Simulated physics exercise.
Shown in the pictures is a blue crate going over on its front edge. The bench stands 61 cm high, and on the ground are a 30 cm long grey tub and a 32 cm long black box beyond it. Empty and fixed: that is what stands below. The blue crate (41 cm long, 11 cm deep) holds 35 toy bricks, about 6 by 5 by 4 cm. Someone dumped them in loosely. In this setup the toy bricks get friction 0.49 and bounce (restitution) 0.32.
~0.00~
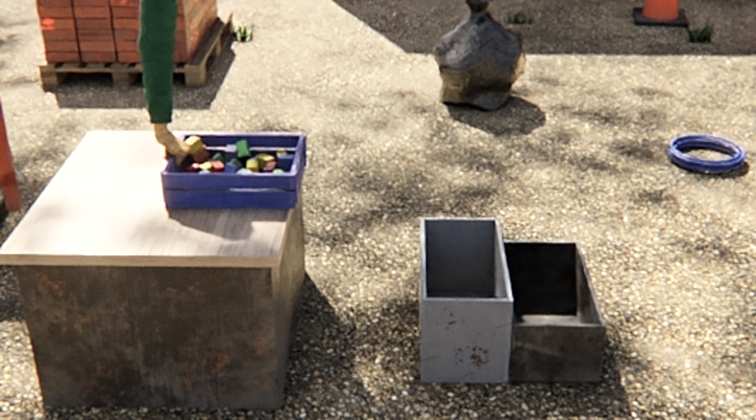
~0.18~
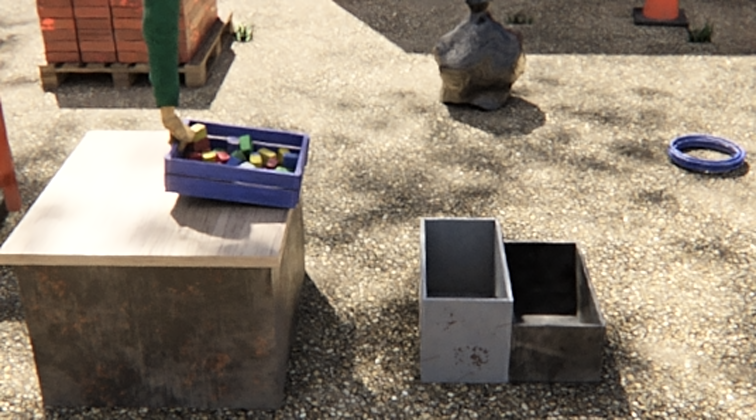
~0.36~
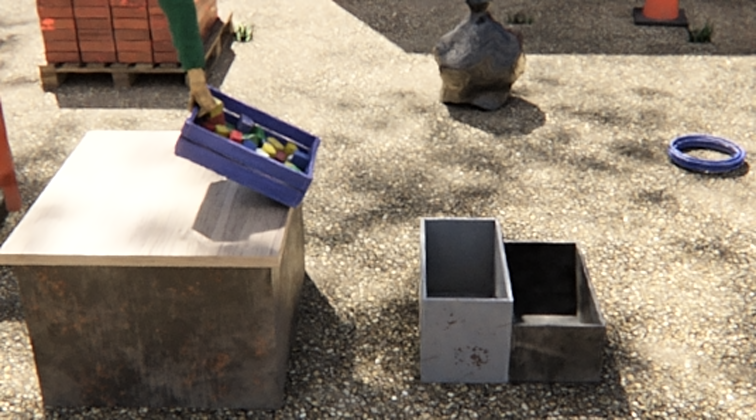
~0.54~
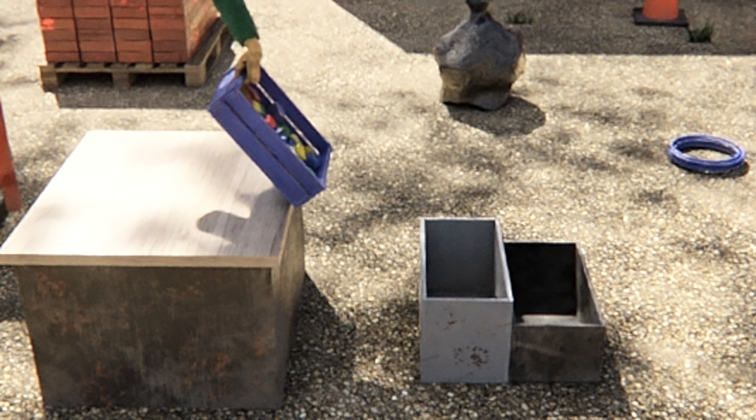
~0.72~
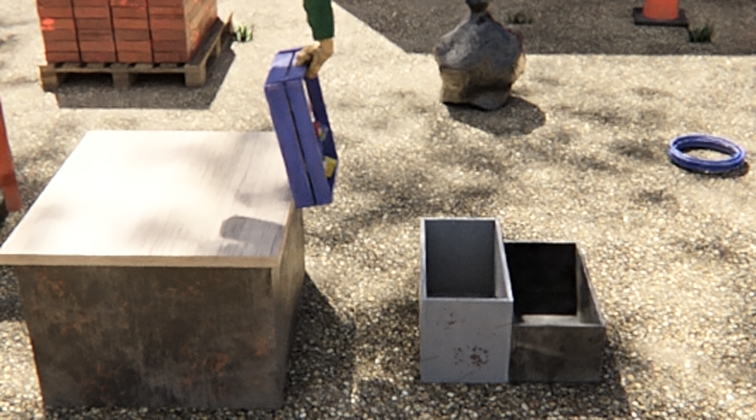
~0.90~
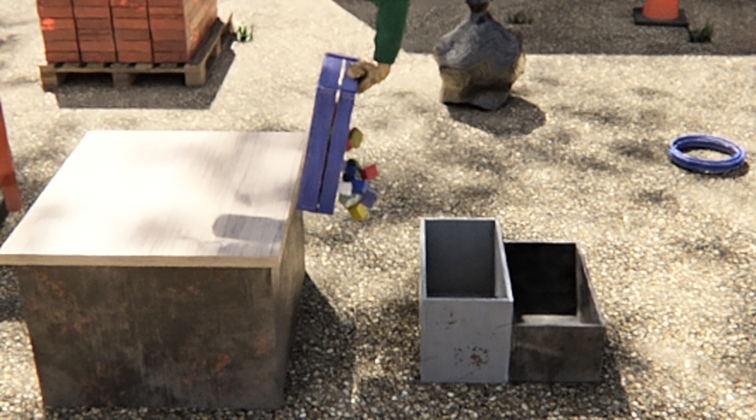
On a gravel yard, a green-sleeved arm tilted a blue crate of colourful blocks over the right edge of a bench until it stood past upright and several blocks came tumbling out.
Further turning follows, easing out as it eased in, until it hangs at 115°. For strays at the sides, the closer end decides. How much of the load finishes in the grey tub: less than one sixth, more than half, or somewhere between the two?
Less than one sixth of it.
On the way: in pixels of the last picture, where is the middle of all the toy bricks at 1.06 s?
I'd say close to (356, 186).
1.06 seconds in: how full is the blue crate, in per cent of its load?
About 50 %, still inside.
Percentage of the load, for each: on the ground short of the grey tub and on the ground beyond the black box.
I'd put it at about 100 percent, then about 0 percent.
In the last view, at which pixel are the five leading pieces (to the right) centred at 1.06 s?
Close to (404, 260) in the last view.
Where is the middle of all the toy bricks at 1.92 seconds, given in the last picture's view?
Look near pixel (383, 325).
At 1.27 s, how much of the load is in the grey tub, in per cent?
0 % by then.
After 1.06 s, tilt 113°; 18 still in the blue crate, 1 on the ground short of the grey tub and 16 in the air.
After 1.27 s, tilt 115°; 7 still in the blue crate, 14 on the ground short of the grey tub and 14 in the air.
After 1.55 s, tilt 115°; 2 still in the blue crate, 28 on the ground short of the grey tub and 5 in the air.
Final count (at 1.92 s), 35 on the ground short of the grey tub. Asked share, 0 of 35, 0 per cent.
